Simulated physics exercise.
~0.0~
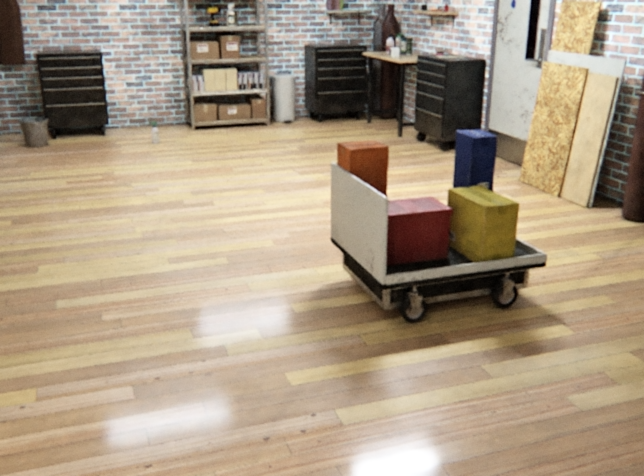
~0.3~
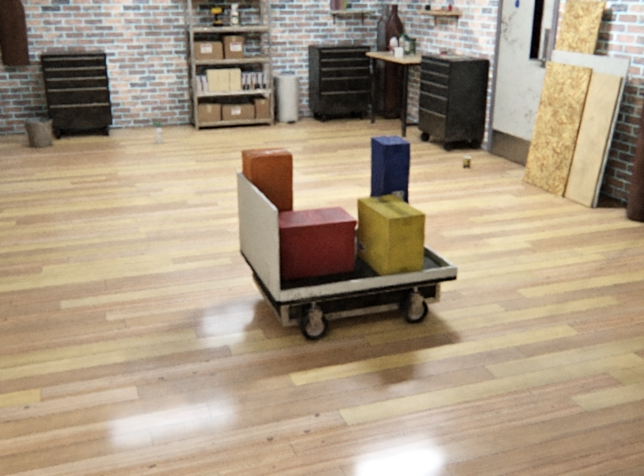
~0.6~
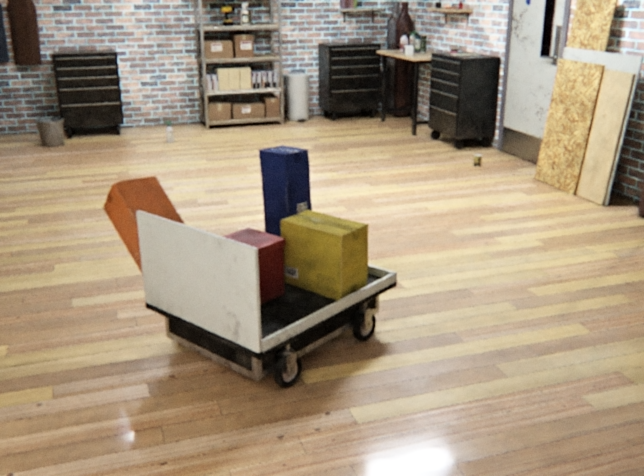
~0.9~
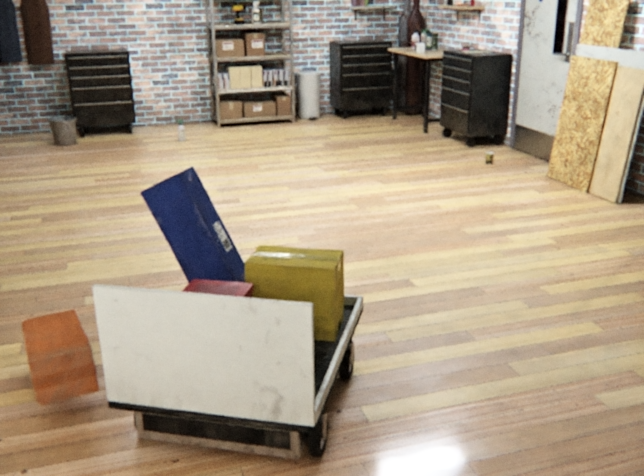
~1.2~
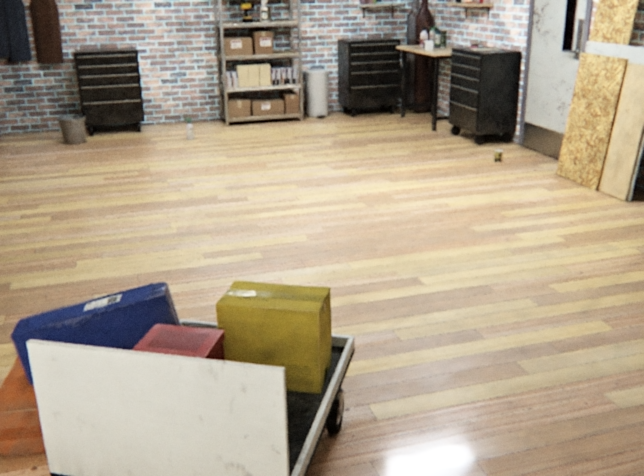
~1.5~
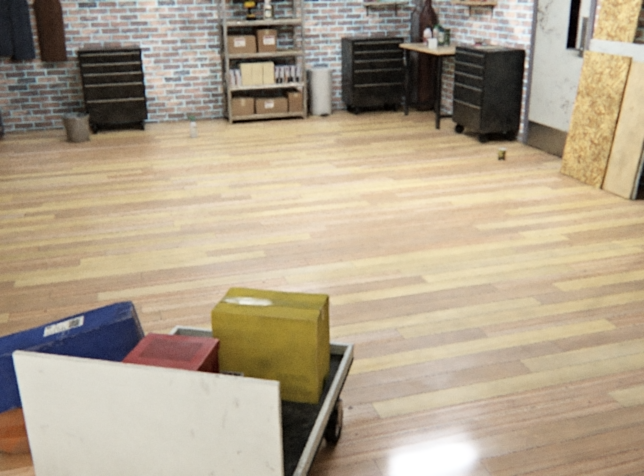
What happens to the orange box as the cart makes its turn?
The orange box does not keep its place on the deck. It tips over to the left and falls off the cart.
